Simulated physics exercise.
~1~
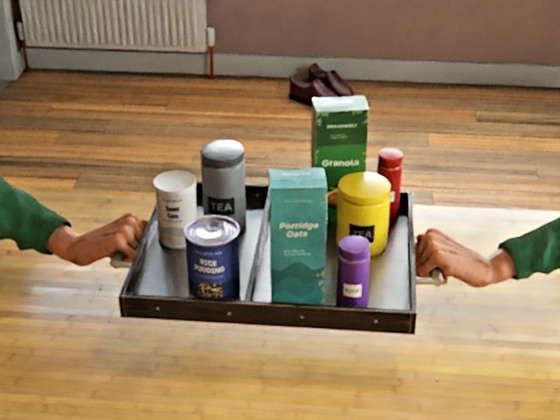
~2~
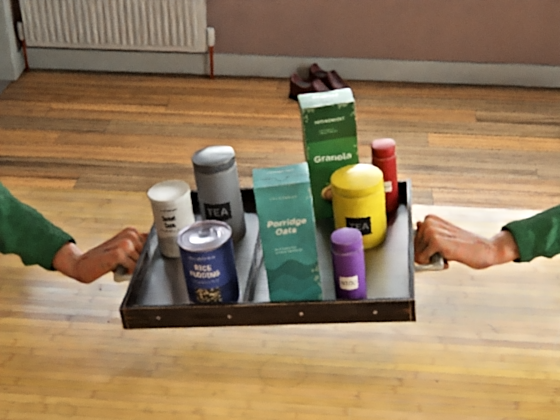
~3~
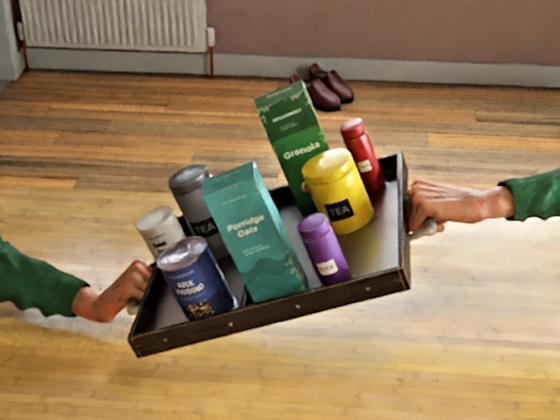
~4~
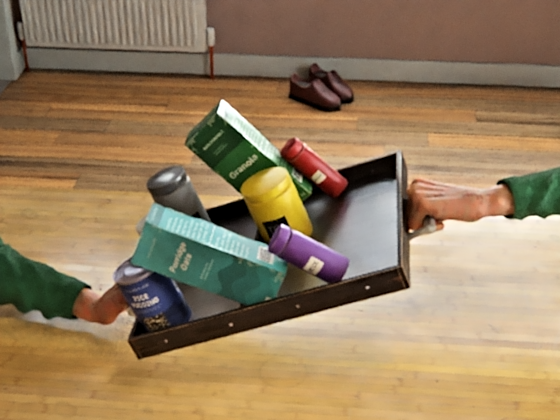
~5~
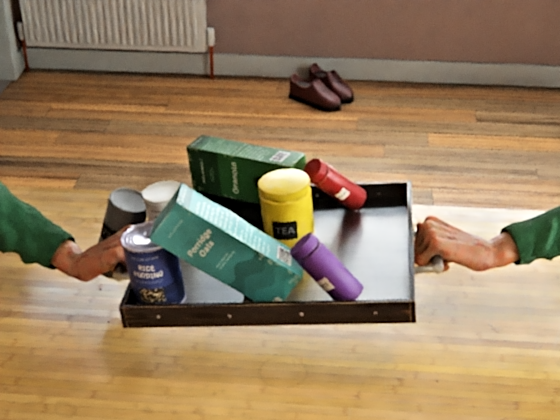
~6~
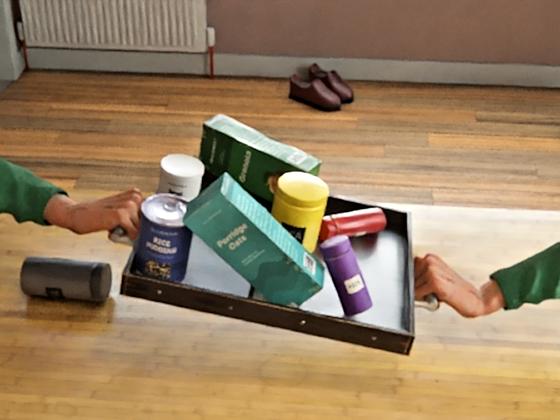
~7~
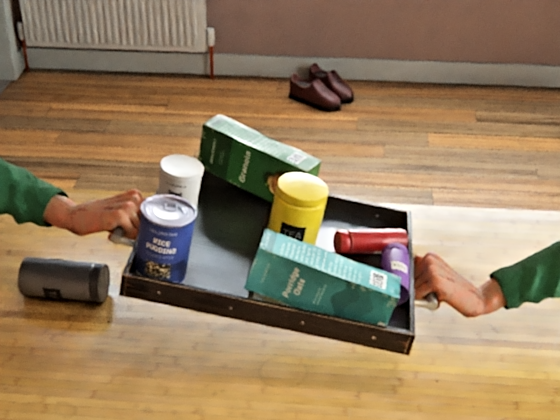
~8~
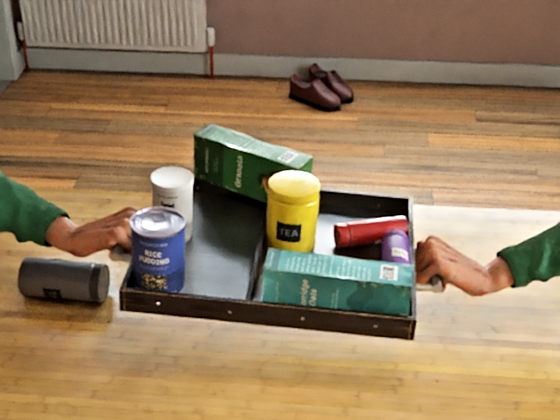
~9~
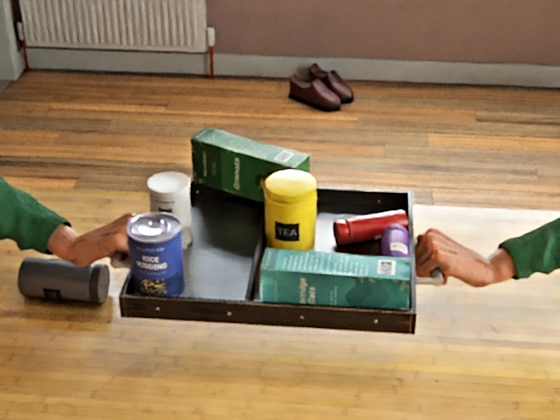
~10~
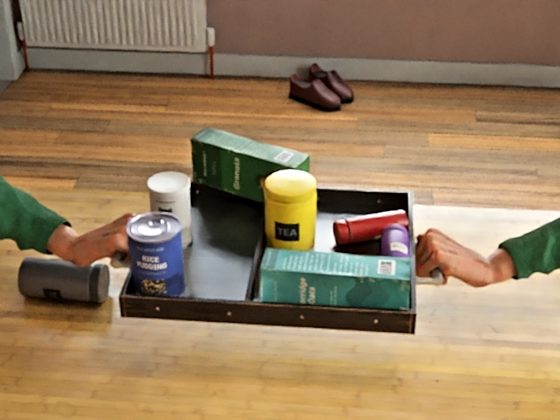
Two hands tipping a loaded serving tray left, then right, then level, toppling cartons and shakers and dropping a grey jar.
